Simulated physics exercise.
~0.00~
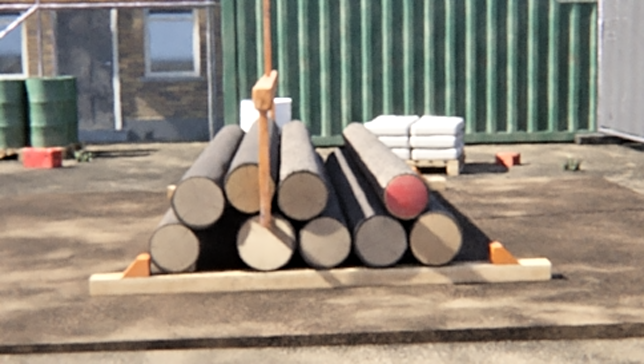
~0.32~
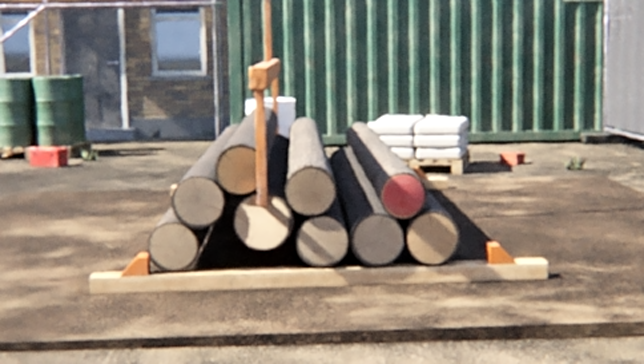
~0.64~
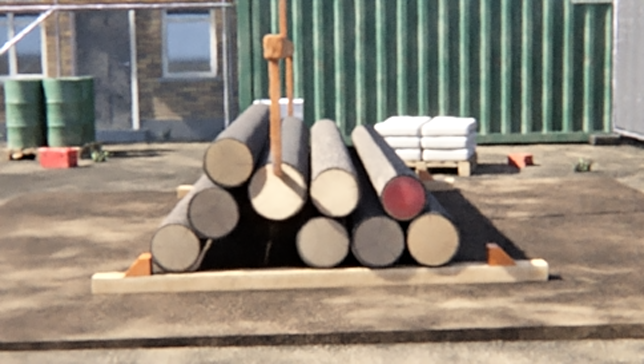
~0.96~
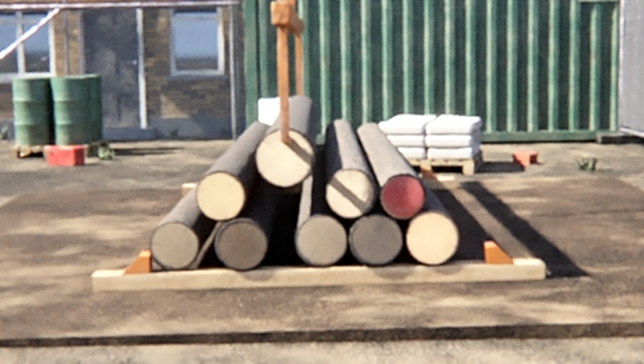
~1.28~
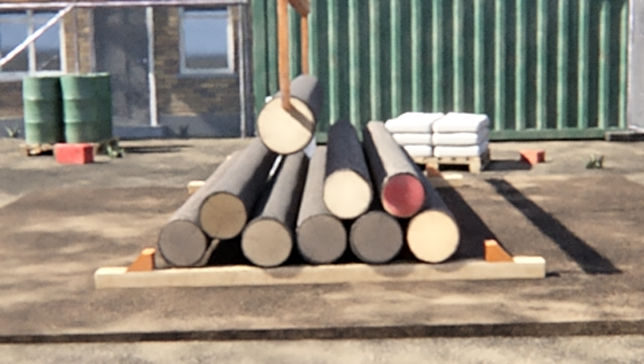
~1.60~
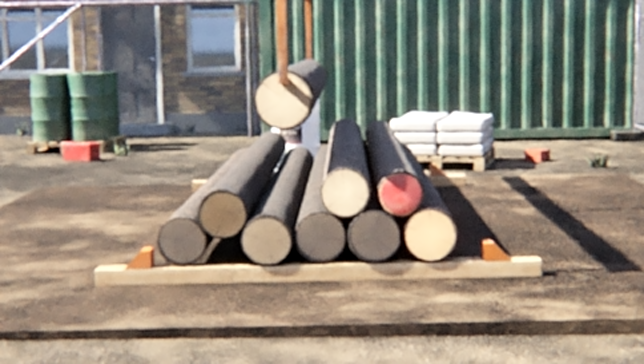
In a paved yard before a green corrugated wall, a hoist draws one pole from the bottom row of a chocked stack straight up and clear, while a few neighbouring poles shift and settle, and the red-ended one keeps its place on the right.
